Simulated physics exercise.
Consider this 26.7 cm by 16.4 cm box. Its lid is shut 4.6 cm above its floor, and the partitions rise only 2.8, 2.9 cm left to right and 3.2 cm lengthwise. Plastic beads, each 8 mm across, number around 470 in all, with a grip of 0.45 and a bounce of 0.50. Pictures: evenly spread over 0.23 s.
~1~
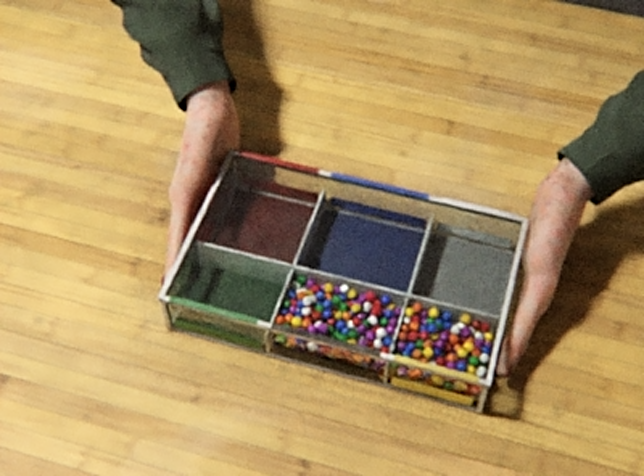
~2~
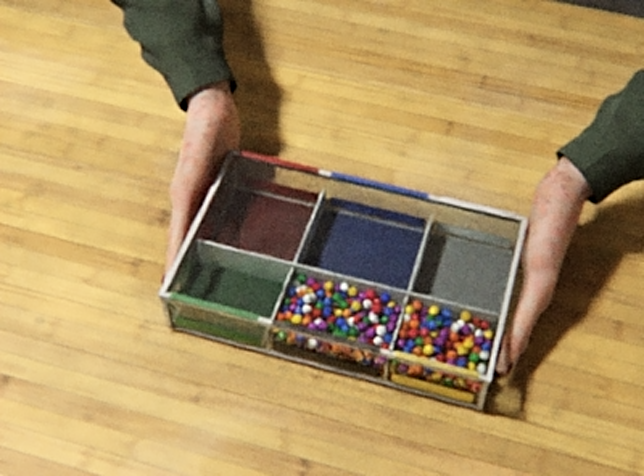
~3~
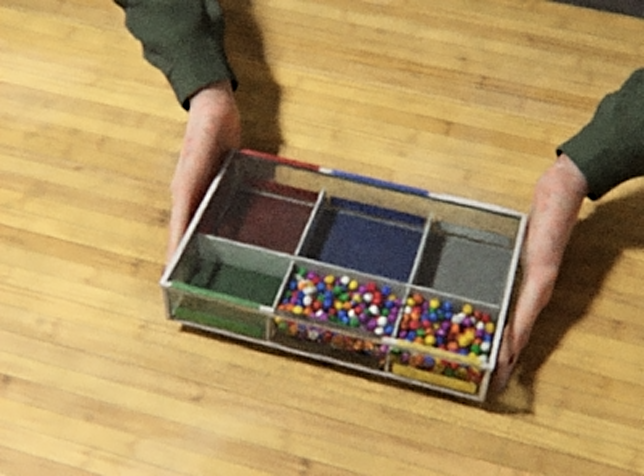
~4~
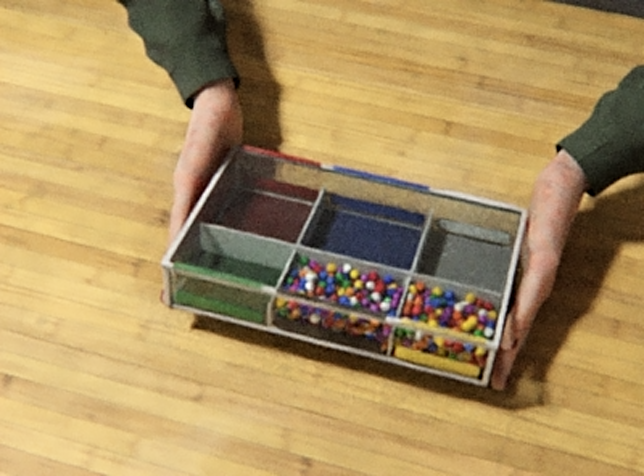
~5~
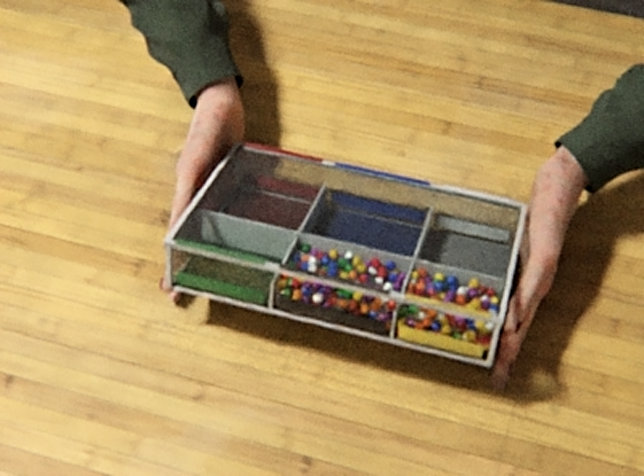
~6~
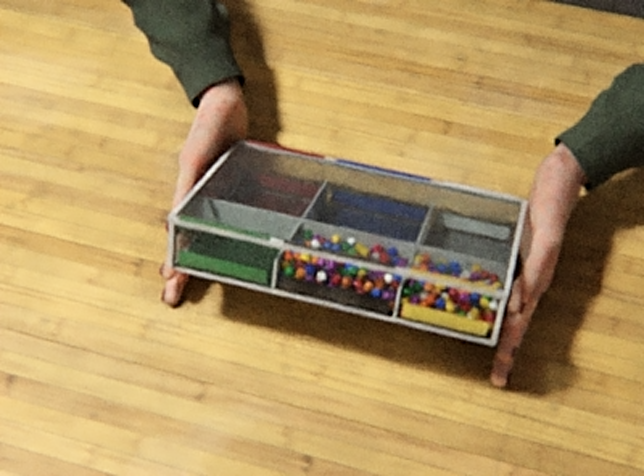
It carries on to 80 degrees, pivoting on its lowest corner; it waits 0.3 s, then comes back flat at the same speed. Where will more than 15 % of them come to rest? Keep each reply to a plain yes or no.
Here goes: Red compartment no; blue compartment no; green compartment no; yellow compartment yes; white compartment no; black compartment yes.
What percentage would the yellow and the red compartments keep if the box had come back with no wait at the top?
Result - yellow: 40 %; red: 0 %.
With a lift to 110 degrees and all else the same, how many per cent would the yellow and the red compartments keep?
Then: Yellow 35, red 0.
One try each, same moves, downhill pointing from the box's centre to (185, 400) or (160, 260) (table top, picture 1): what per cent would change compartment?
Around 10 % for the first direction, around 15 % for the second.
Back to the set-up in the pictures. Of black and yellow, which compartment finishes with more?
Fuller: Black.
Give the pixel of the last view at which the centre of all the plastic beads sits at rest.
Around (386, 320).
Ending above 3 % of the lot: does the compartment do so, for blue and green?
Checking blue: It clears; checking green: It falls short.
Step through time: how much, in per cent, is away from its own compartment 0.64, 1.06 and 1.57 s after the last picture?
15, 15, 15.
Then, 0.64 s after the last picture, tilt 80 degrees; blue 5 %, yellow 40 %, white 5 %, black 50 %.
Then, 1.06 s after the last picture, tilt 43 degrees; blue 5 %, yellow 40 %, white 5 %, black 50 %.
Then, 1.57 s after the last picture, tilt 0 degrees; blue 10 %, yellow 40 %, white 5 %, black 45 %.
In the end, red 0 %, blue 10 %, green 0 %, yellow 40 %, white 5 %, black 45 %.
